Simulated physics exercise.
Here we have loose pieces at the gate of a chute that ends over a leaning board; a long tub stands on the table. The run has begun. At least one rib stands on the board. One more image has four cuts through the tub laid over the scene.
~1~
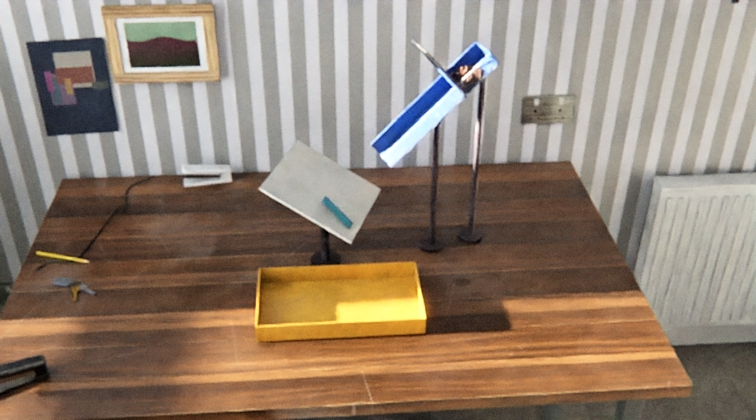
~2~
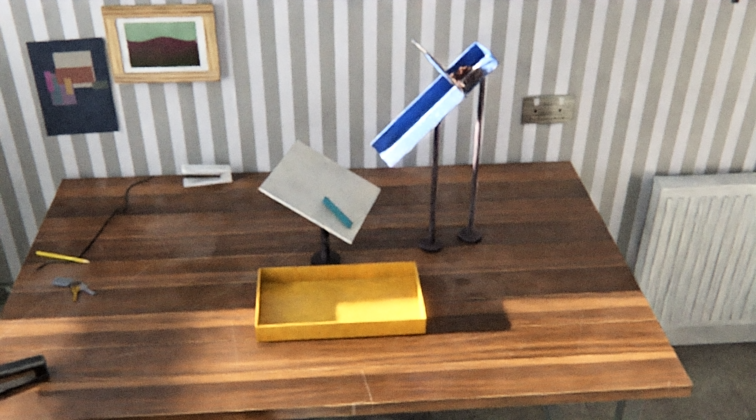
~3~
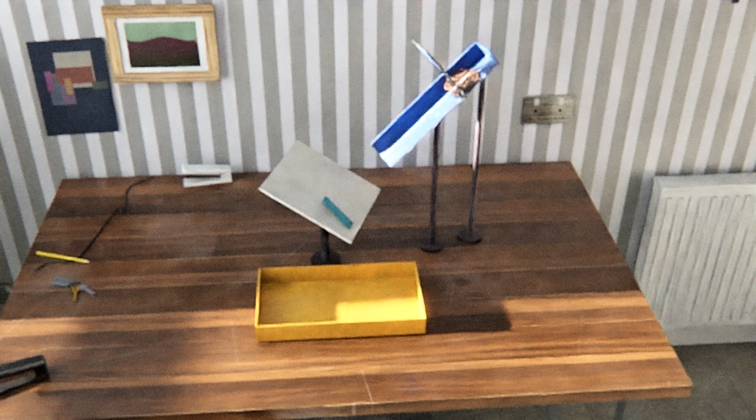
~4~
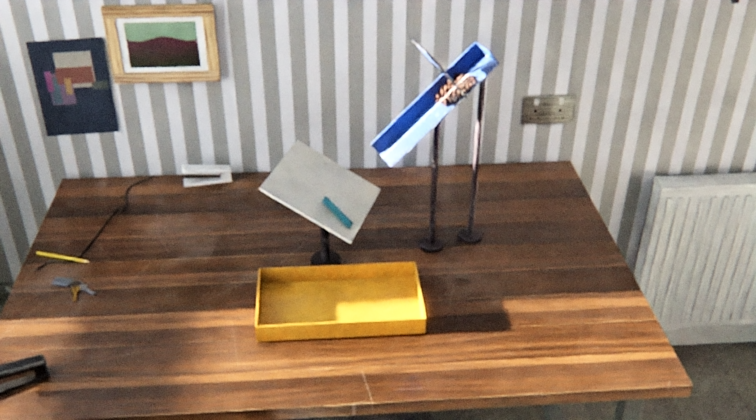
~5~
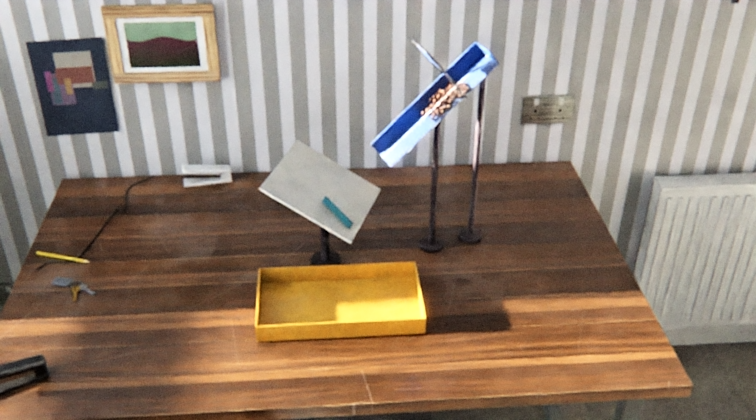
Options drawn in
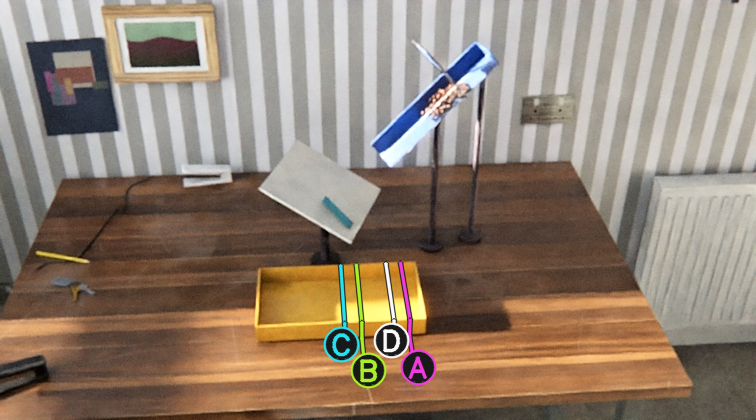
A blue chute stands above a tilted board while small brown berries slide down it leftward.
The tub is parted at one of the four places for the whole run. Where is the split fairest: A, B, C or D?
D.
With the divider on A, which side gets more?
The left side.
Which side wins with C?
The right side.
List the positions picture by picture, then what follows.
The first frame shows load behind the gate at (464, 77), allspice berries; lip of the chute at (386, 161), sloping fairly steeply.
The second frame shows middle of the board at (323, 189), tilted gently; middle of its low edge at (367, 214); of its high edge at (279, 162).
The third frame shows front corners of the tub at (256, 326) and (426, 318), empty; front of the load at (446, 88).
The fourth frame shows middle of the load at (455, 91); its front at (438, 101), about a quarter of the way to the lip; rib from (326, 196) to (353, 223).
The fifth frame shows middle of the load at (443, 99); its front at (423, 115), about a third of the way to the lip.
On the marked copy, line A crosses the front rim at (410, 319); line B crosses the front rim at (361, 321); line C crosses the front rim at (344, 322); line D crosses the front rim at (393, 320).
For line A, of what is caught, nearly all on the left of the divider, a small part on the right.
For line B, of what is caught, none on the left of the divider, all on the right.
For line C, of what is caught, none on the left of the divider, all on the right.
For line D, of what is caught, about two thirds on the left of the divider, about a third on the right.
